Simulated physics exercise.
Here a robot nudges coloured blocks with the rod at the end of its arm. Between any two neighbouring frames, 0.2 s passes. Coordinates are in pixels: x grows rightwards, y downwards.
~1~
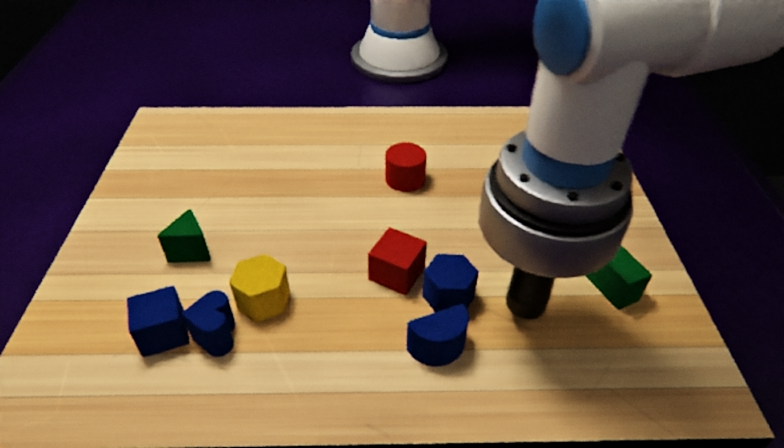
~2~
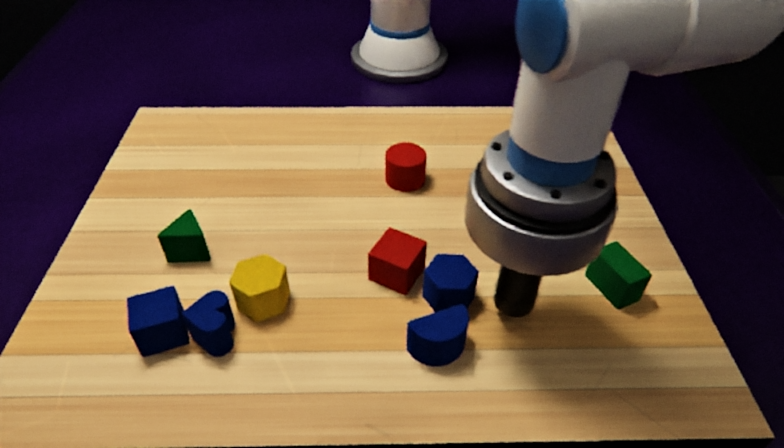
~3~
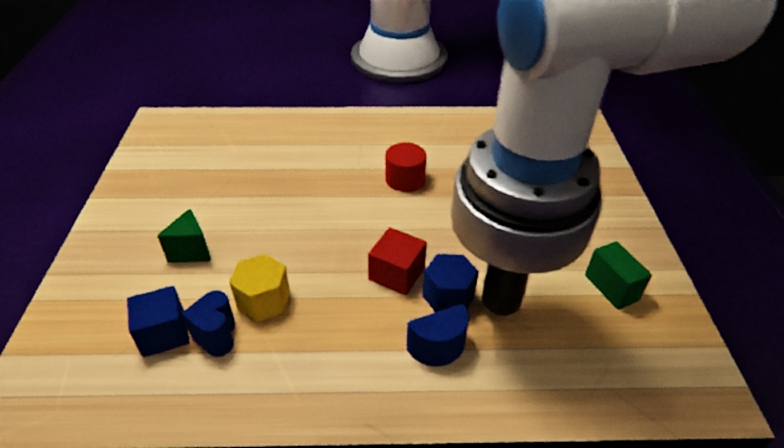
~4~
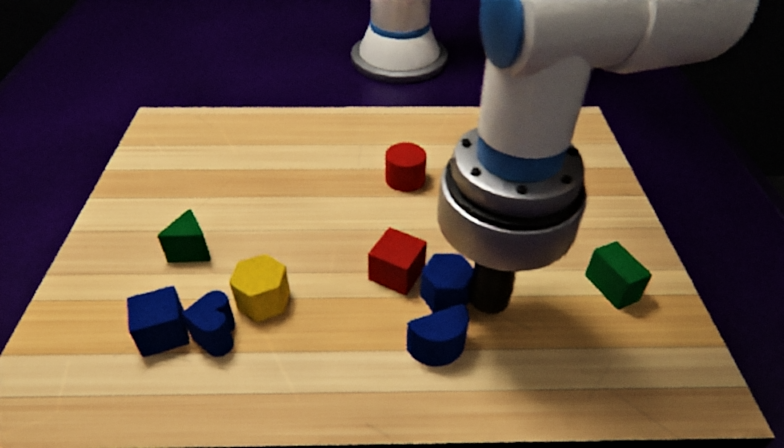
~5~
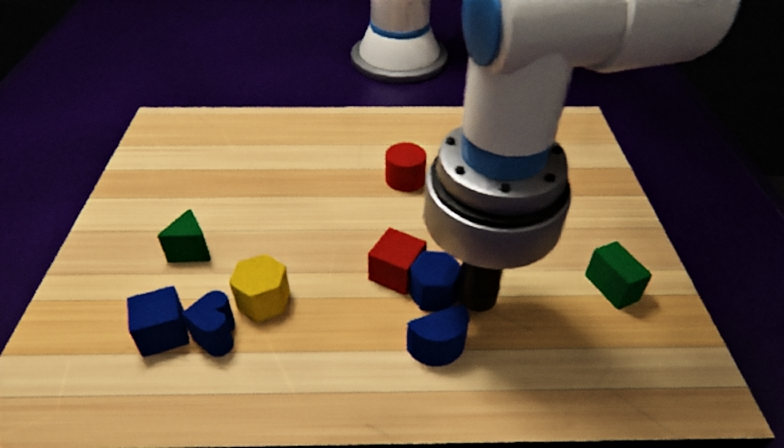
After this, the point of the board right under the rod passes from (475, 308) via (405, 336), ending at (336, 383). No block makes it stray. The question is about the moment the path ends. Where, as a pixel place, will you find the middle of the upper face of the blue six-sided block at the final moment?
About (401, 268).
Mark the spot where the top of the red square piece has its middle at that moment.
Just about (378, 239).
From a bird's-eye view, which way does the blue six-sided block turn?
Looking down on the board, it turns clockwise.
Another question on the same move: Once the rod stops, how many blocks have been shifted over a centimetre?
I predict two.
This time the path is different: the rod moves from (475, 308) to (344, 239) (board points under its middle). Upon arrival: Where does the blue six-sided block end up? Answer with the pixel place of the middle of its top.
It should be at about (303, 211).
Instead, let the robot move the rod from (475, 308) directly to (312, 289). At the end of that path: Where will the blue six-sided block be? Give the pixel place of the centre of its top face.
The top centre is at (301, 232).
The first path, step by step. One third of the way, rod (427, 312); red square piece (378, 239), turned 25° clockwise; blue six-sided block (401, 268), turned 20° clockwise.
Two thirds of the way, rod (382, 341); red square piece (378, 239), turned 25° clockwise; blue six-sided block (401, 268), turned 20° clockwise; blue half-round block (442, 329), turned 10° anticlockwise.
At the end, rod (335, 373); red square piece (378, 239), turned 25° clockwise; blue six-sided block (401, 268), turned 20° clockwise; blue half-round block (442, 329), turned 10° anticlockwise.
